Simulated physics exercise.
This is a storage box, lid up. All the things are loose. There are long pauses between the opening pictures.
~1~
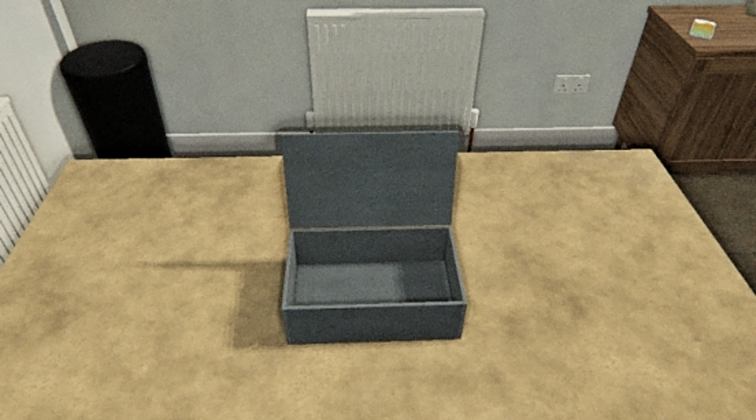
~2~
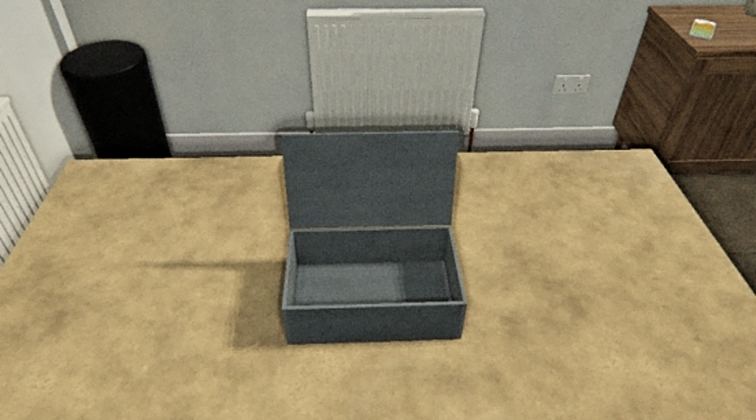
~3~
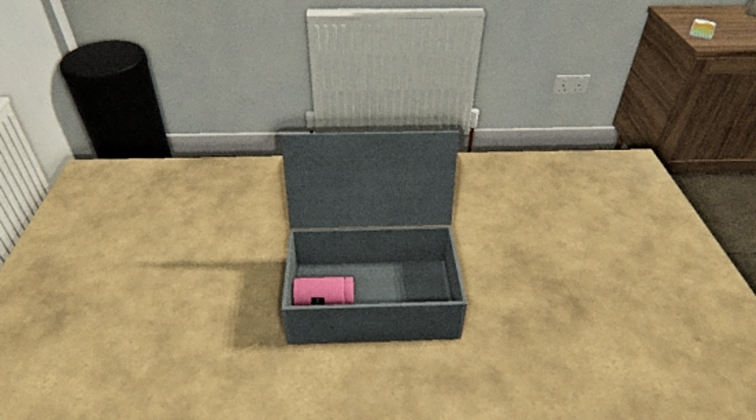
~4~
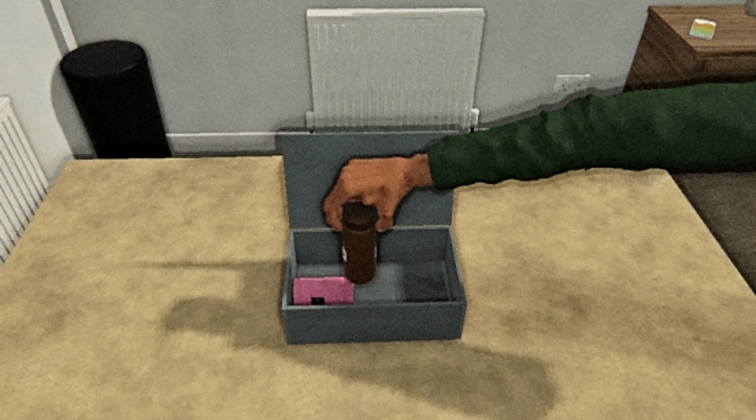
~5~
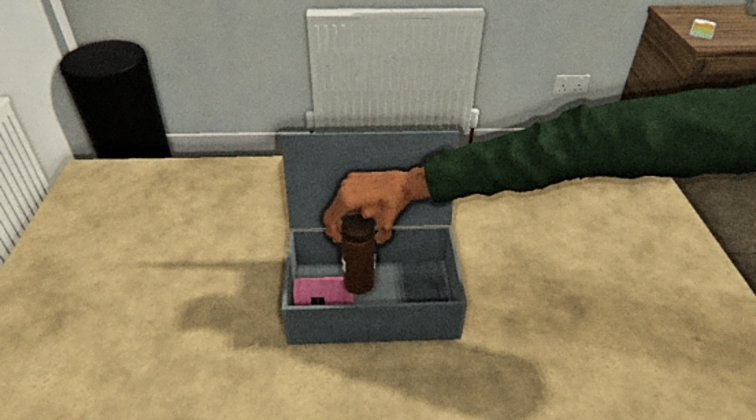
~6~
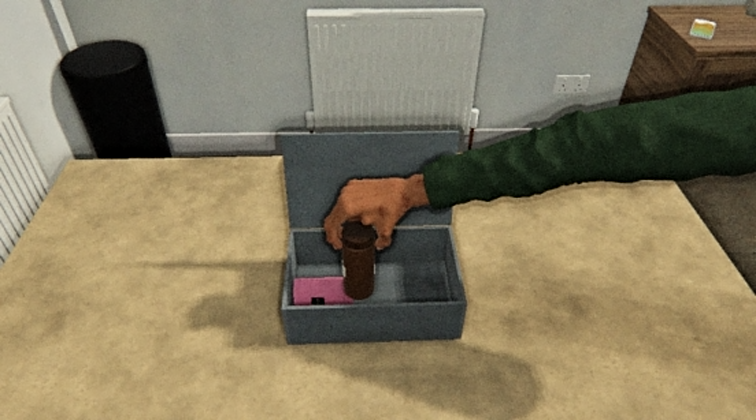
Grey storage box standing open and empty, a pink container appearing inside, then a hand lowering a brown bottle-like container beside it.
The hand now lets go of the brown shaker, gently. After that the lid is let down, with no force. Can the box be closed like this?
As it turns out, it sits on the rim.
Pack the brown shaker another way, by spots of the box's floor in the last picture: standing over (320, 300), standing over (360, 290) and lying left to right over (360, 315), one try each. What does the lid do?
First try: It is held up; second try: It sits on the rim; third try: It sits on the rim.
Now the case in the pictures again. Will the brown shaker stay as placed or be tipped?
It ends up tilted.
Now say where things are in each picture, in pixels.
The last thing is not in view yet, in the first picture.
The last thing is not in view yet, in the second picture.
The last thing is not in view yet; pink shaker (324, 292), in the third picture.
Still above its spot; brown shaker (360, 244); pink shaker (324, 292), in the fourth picture.
Still above its spot; brown shaker (359, 255); pink shaker (324, 292), in the fifth picture.
Put in, still held; brown shaker (359, 261); pink shaker (324, 292), in the sixth picture.
Then, 0.90 s later than the last frame, lid starting down; brown shaker on its side near (410, 300); pink shaker moved about its own width.
Then, 1.70 s later than the last frame, lid 45° above the rim; brown shaker on its side near (410, 300); pink shaker moved about its own width.
When it is over, lid shut; lying over in the box, brown shaker; moved from the start, pink shaker. End places, in pixels of the last picture, brown shaker near (410, 300).
